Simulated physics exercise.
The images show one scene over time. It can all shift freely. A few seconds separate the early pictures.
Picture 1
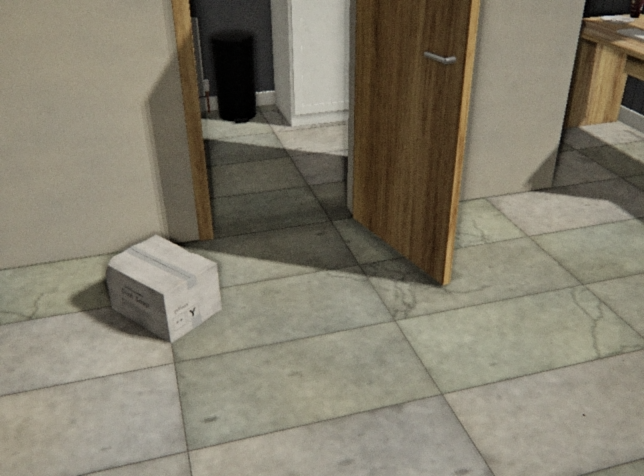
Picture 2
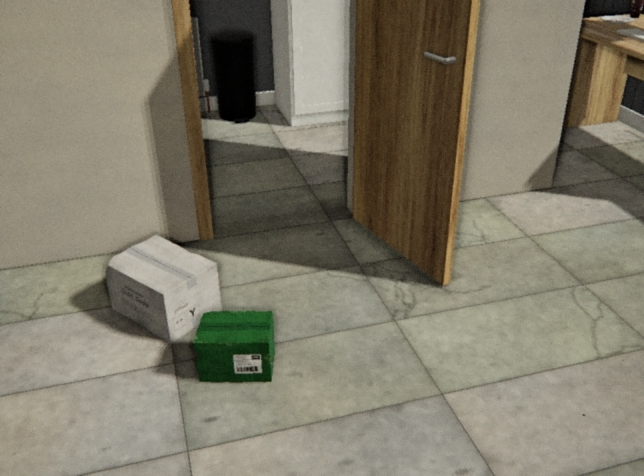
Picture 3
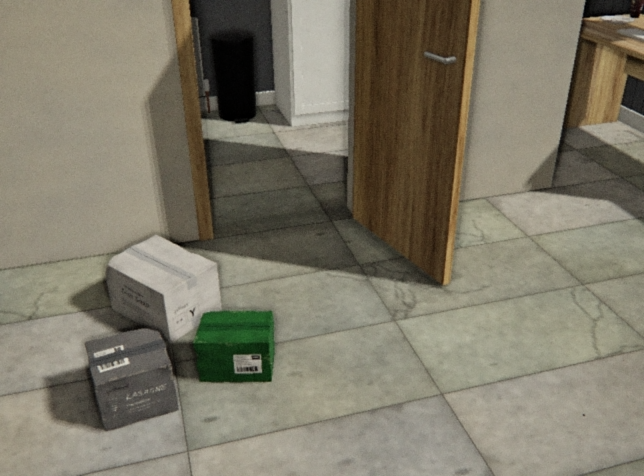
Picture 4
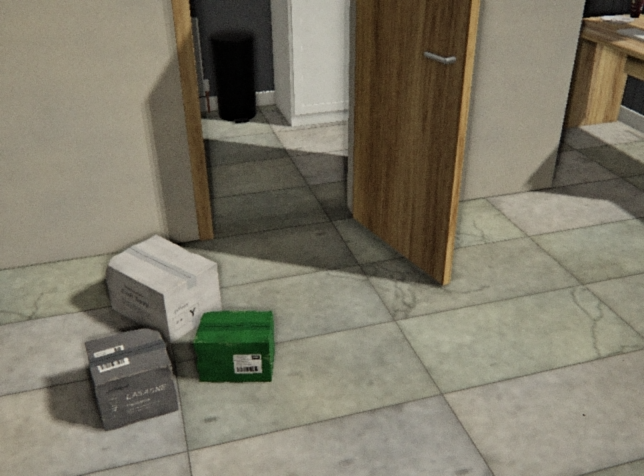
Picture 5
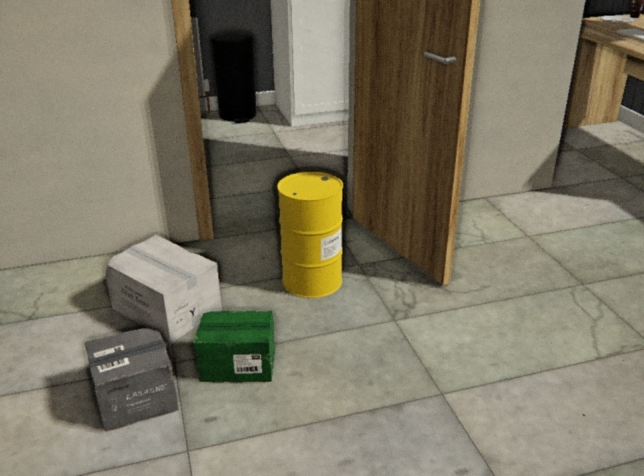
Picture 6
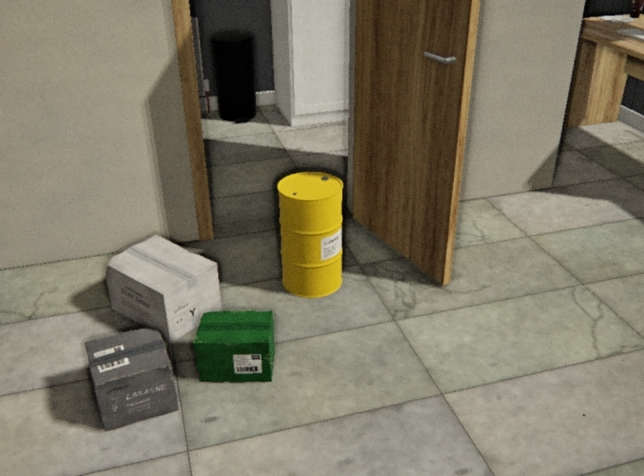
By an open door, a green box, grey parcel and yellow drum appear beside a white box.
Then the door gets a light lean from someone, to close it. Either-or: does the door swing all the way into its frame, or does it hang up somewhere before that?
The door hangs up before that.
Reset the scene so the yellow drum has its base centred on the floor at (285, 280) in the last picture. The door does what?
After that, the door stays partly open.
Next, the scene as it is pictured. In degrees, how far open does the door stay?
It stays open at around 20°.
Then, 0.80 s after the last picture, door 64° open; yellow drum slid a little near (303, 234).
Then, 1.10 s after the last picture, door 48° open; yellow drum slid about its own width near (265, 230).
Then, 1.50 s after the last picture, door 30° open; yellow drum slid about its own width near (226, 217).
At rest, door 20° open; moved from the start, yellow drum; the other 3 in place. Seen from the same camera at the end, yellow drum near (208, 208).
